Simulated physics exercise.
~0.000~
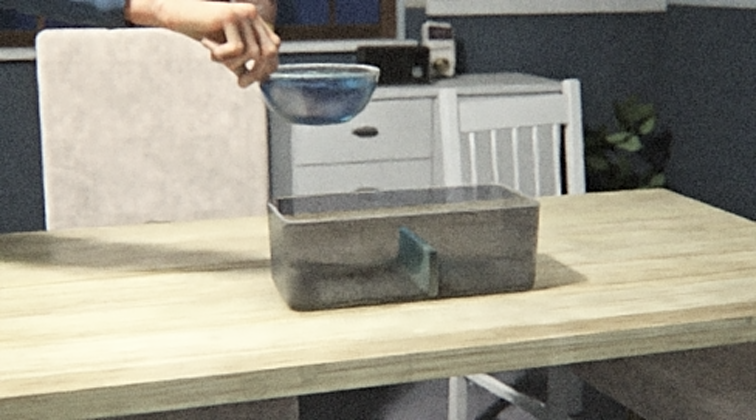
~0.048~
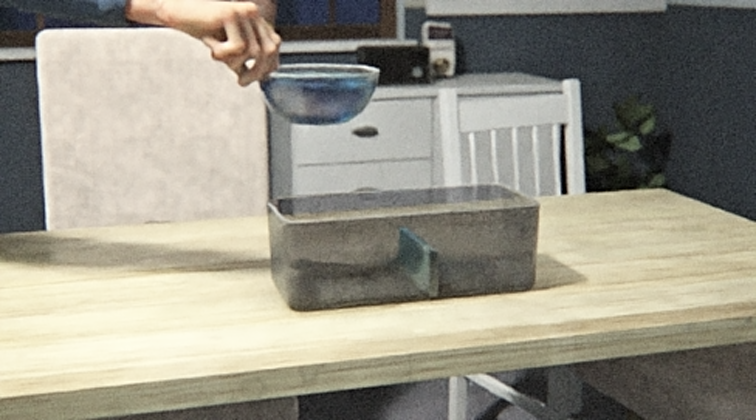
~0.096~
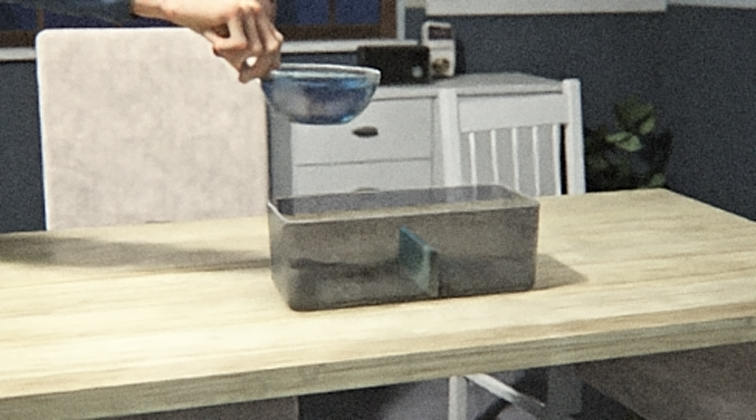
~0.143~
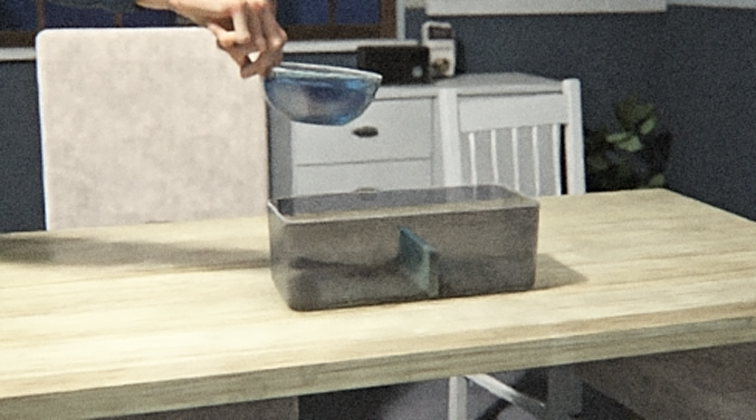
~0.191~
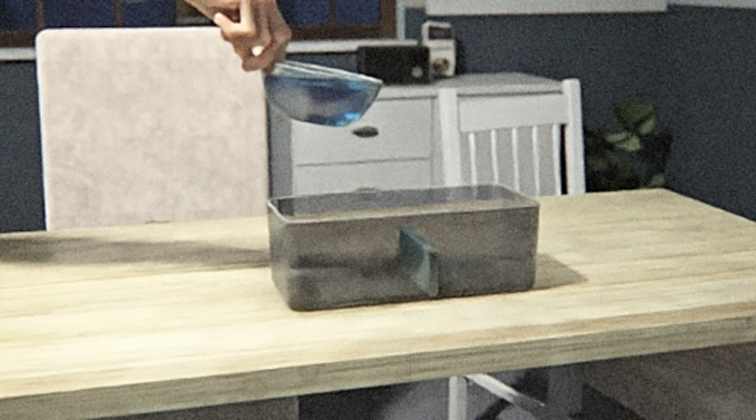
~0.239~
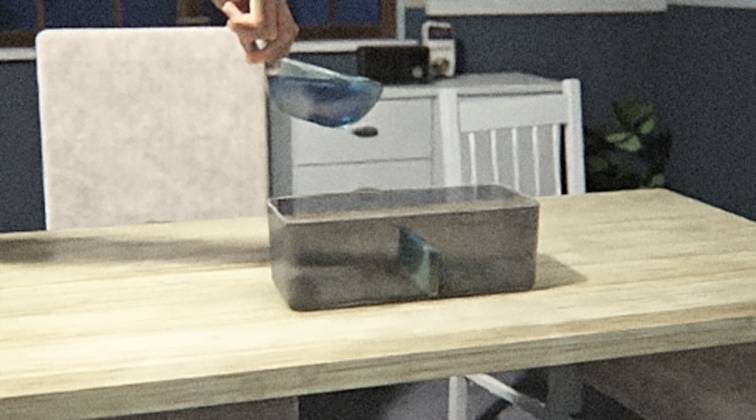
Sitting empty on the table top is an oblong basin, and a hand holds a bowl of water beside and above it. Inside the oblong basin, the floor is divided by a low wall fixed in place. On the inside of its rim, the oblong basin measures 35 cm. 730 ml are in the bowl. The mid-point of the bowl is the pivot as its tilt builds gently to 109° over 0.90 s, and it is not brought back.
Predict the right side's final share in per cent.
The right side finishes with roughly 52 per cent.
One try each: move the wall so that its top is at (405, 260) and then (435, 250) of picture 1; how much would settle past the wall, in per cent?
70 then 30 %.
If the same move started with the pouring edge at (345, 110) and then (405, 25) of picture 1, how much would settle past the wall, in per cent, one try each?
Around 5 per cent first, around 85 per cent next.
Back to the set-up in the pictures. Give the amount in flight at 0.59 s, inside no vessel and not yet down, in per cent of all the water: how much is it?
Some 44 per cent.
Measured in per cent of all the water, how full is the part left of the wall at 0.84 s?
About 46 percent.
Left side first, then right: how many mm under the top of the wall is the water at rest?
I'd say some 48 mm on the left and some 44 mm on the right.
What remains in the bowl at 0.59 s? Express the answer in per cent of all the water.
I'd put it near 20 percent.
Then, 0.59 s in, the tilt is 80° and 21 per cent is still to pour, 7 is left of the wall and 29 right of it.
Then, 0.84 s in, the tilt is 108° and 0 per cent is still to pour, 45 is left of the wall and 52 right of it.
Then, 1.11 s in, the tilt is 109° and 0 per cent is still to pour, 47 is left of the wall and 52 right of it.
Then, 1.40 s in, the tilt is 109° and 0 per cent is still to pour, 47 is left of the wall and 52 right of it.
Finally, 47 per cent lies left of the wall, 52 right of it and 1 outside.
